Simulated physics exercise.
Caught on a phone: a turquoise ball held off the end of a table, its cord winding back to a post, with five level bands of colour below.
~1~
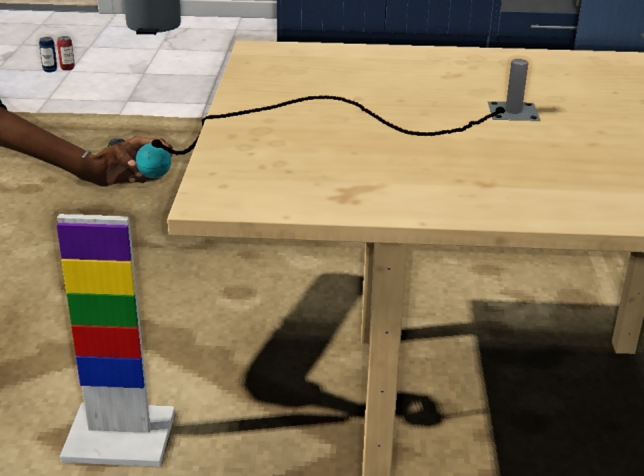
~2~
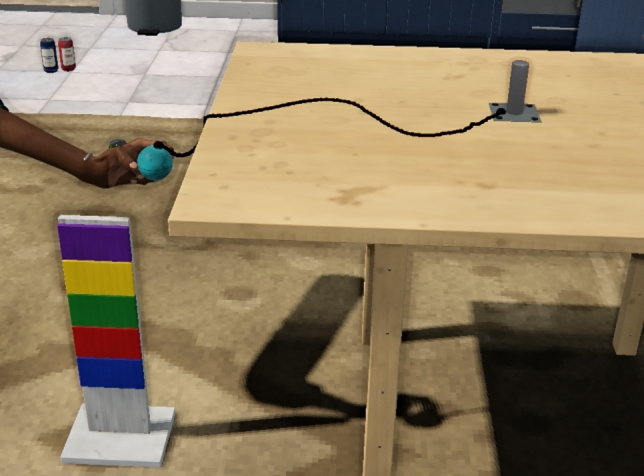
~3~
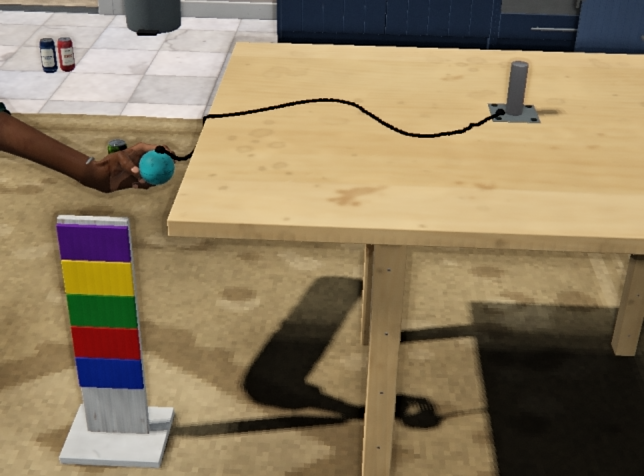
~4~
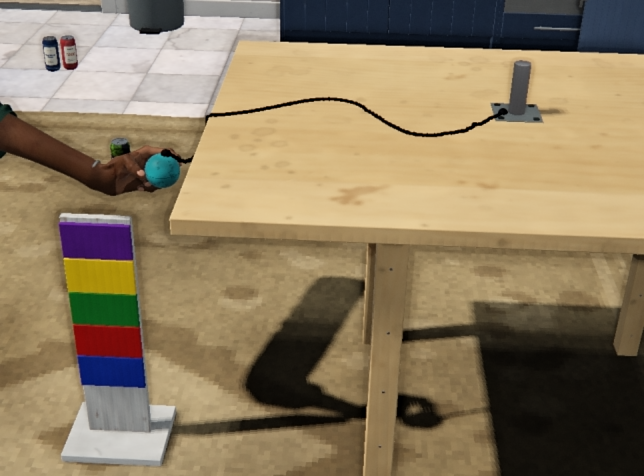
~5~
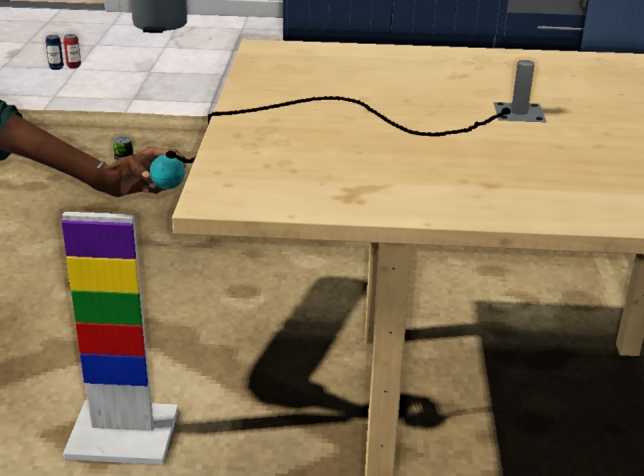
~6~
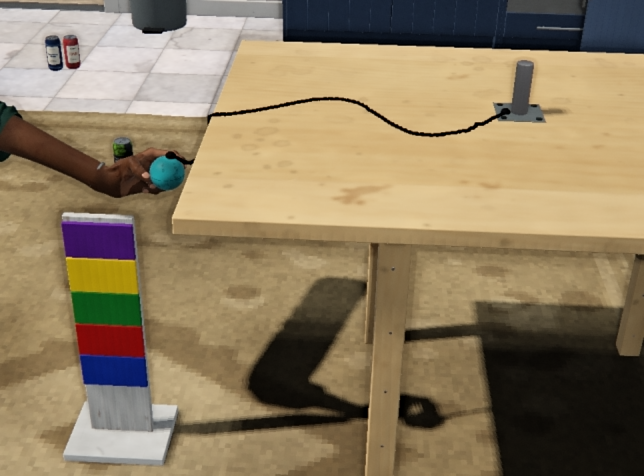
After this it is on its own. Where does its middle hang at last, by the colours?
Its middle rests at the yellow band.
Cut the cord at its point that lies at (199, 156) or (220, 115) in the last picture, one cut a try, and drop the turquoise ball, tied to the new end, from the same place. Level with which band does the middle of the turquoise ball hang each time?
Try by try: Purple; higher than all five.
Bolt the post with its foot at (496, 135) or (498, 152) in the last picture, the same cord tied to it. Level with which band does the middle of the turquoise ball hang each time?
Taking them in turn: Green; green.
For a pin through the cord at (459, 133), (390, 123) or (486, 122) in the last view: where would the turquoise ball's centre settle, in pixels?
Near (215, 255), (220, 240) and (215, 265).
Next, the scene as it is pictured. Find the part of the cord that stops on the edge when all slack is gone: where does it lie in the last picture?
The one at (287, 105).
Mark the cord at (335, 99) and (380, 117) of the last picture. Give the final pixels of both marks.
About (265, 116), and the other about (332, 115).
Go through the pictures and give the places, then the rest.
The first picture shows turquoise ball (154, 161); purple (94, 244); yellow (98, 278); green (102, 311); red (106, 343); blue (110, 373).
The second picture shows turquoise ball (155, 163); cord through (478, 124) (412, 134) (363, 108) (294, 104) (214, 117).
The third picture shows turquoise ball (157, 168).
The fourth picture shows turquoise ball (163, 171); cord through (480, 125) (414, 134) (364, 108) (296, 103) (216, 116).
The fifth picture shows turquoise ball (168, 172).
The sixth picture shows turquoise ball (167, 173); cord through (483, 124) (417, 134) (367, 107) (298, 102) (219, 116).
Soon after, ball near (223, 263); level with yellow.
After that, ball near (204, 274); level with yellow.
In the end, ball near (214, 275); level with yellow. The yellow one.
